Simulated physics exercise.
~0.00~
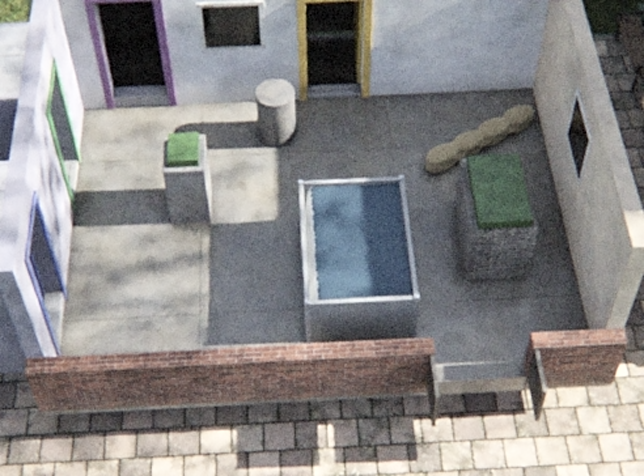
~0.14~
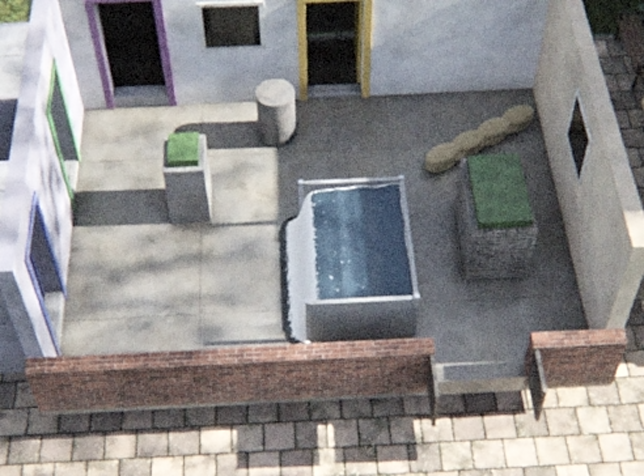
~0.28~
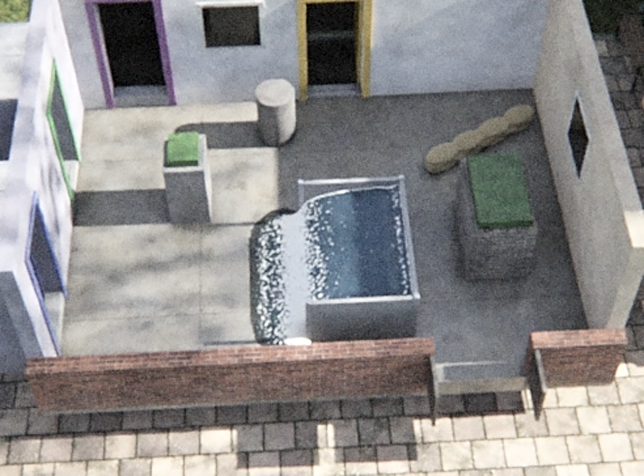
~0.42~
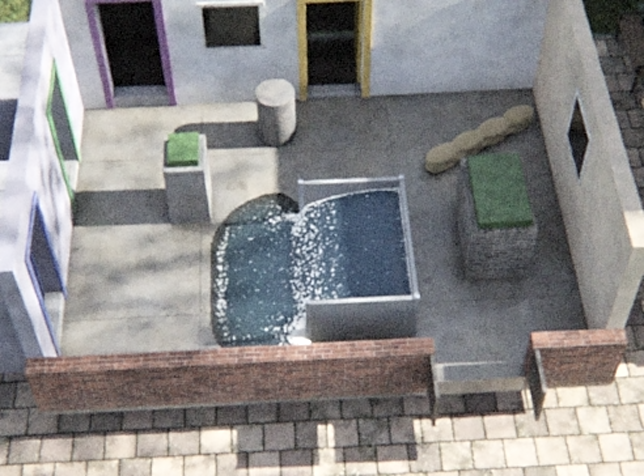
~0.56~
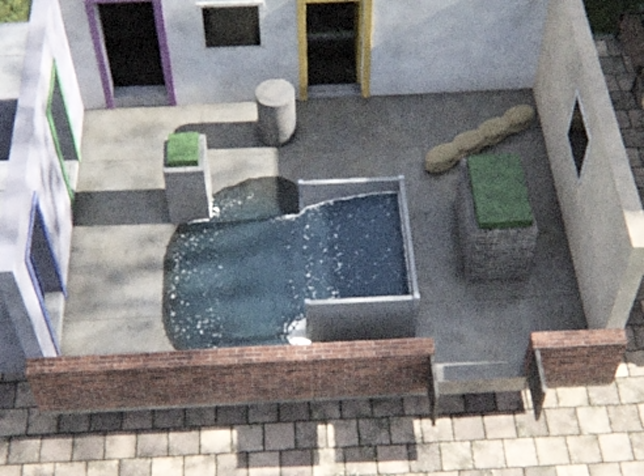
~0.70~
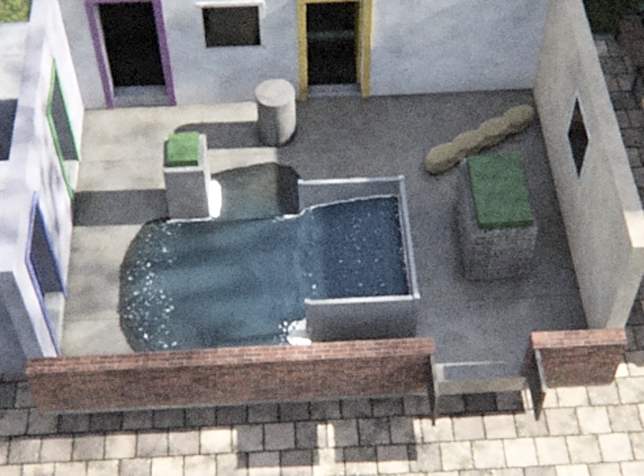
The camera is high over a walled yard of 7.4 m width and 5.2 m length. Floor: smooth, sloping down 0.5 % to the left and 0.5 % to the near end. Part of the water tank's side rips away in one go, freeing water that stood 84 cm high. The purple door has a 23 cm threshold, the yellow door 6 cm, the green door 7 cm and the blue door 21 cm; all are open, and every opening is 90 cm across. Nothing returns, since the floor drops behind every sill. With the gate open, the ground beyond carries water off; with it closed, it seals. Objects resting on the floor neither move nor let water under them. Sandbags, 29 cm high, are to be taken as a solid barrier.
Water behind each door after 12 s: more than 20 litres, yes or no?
Purple door: No; yellow door: No; green door: Yes; blue door: Yes.
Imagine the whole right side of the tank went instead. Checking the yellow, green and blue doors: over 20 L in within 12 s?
Then it goes yellow too high, green fine, blue fine.
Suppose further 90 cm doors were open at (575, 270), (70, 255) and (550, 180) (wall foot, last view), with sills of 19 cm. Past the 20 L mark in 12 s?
In sequence the answers are less than that, more than that and less than that.
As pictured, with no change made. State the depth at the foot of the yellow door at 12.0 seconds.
About 4.5 cm.
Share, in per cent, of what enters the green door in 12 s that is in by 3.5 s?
35 percent or so by then.
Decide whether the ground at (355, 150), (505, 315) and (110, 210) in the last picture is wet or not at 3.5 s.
Status of the three spots: Free of it, free of it, inundated.
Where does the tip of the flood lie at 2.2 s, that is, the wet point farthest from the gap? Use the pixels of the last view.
Near (85, 110).
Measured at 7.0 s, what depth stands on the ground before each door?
In centimetres - purple: 9, yellow: 5, green: 11, blue: 8.
After 1.4 s water covers 35 % of the floor and is deepest (50 cm) near (57, 387); purple door not reached, yellow door not reached, green door 5 cm at the sill, 0 L in, blue door 40 cm at the sill, 33 L in.
After 2.2 s water covers 45 % of the floor and is deepest (43 cm) near (57, 387); purple door 8 cm at the sill, 0 L in, yellow door not reached, green door 13 cm at the sill, 6 L in, blue door 41 cm at the sill, 120 L in.
After 3.5 s water covers 50 % of the floor and is deepest (22 cm) near (57, 387); purple door 17 cm at the sill, 0 L in, yellow door 2 cm at the sill, 0 L in, green door 11 cm at the sill, 22 L in, blue door 21 cm at the sill, 182 L in.
After 7.0 s water covers 80 % of the floor and is deepest (14 cm) near (261, 125); purple door 9 cm at the sill, 0 L in, yellow door 5 cm at the sill, 0 L in, green door 11 cm at the sill, 50 L in, blue door 8 cm at the sill, 184 L in.
After 12.0 s water covers 95 % of the floor and is deepest (10 cm) near (57, 387); purple door 5 cm at the sill, 0 L in, yellow door 4 cm at the sill, 0 L in, green door 6 cm at the sill, 62 L in, blue door 10 cm at the sill, 184 L in.
